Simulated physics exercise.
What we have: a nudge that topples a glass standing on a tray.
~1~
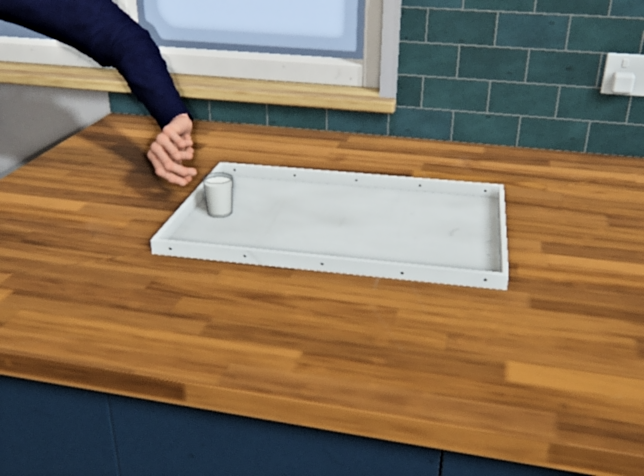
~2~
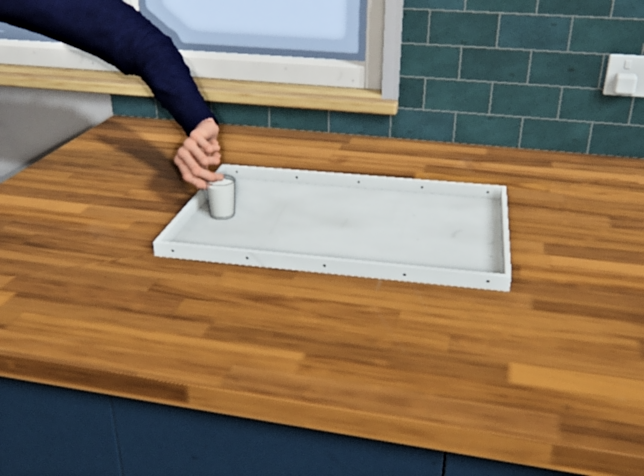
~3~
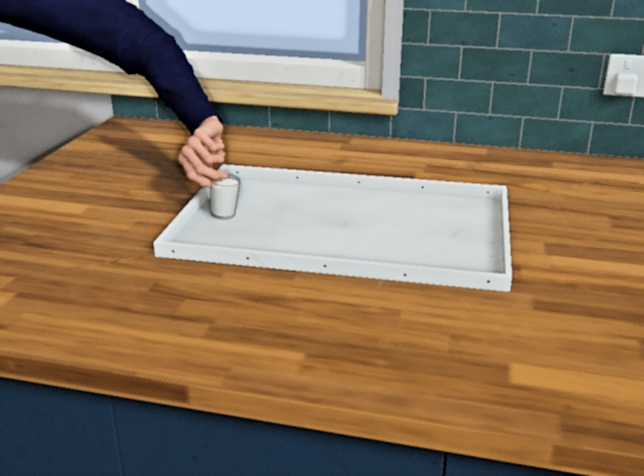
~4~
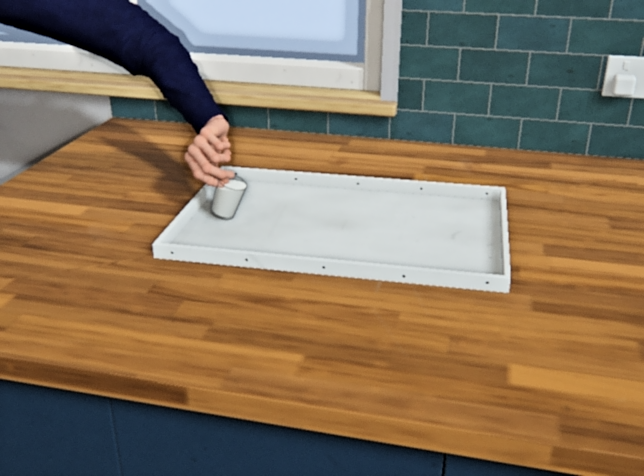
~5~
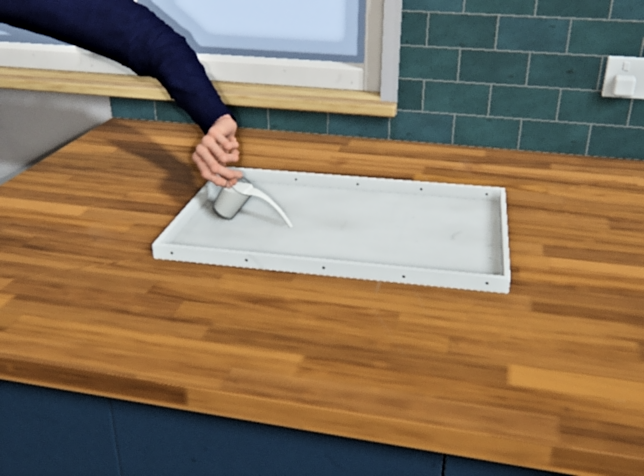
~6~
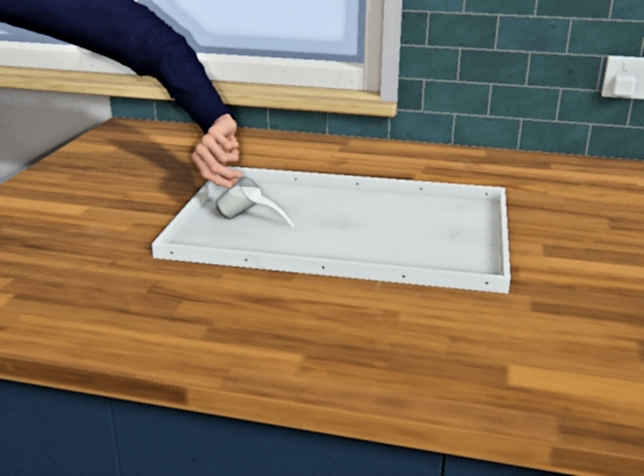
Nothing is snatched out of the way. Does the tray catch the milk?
It keeps within the tray.
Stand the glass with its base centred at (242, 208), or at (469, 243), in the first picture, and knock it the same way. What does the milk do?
One: It stays in the tray. Two: It escapes from the tray.
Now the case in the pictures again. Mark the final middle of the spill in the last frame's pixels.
At about (381, 241).
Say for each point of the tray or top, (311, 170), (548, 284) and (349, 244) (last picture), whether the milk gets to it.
In turn: Dry, not reached, reached.
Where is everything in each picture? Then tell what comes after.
In the first picture, it stands upright; glass (219, 194) nearly full; tray (318, 254).
The second picture shows the hand pushes it; glass nearly full, surface at (220, 184).
The third picture shows the hand pushes it; glass (225, 195) nearly full.
The fourth picture shows the hand pushes it; glass (228, 196) tipped 20°; tray (320, 258).
The fifth picture shows the hand pushes it; glass (233, 197) tipped 35°.
In the sixth picture, it is falling; glass (239, 198) tipped 50°.
Soon after, the glass lies in the tray; the puddle covers about as much as a plate; all of it is inside the rim.
Later, the puddle covers about as much as a plate; all of it is inside the rim.
In the end, the puddle covers about as much as a plate; all of it is inside the rim.
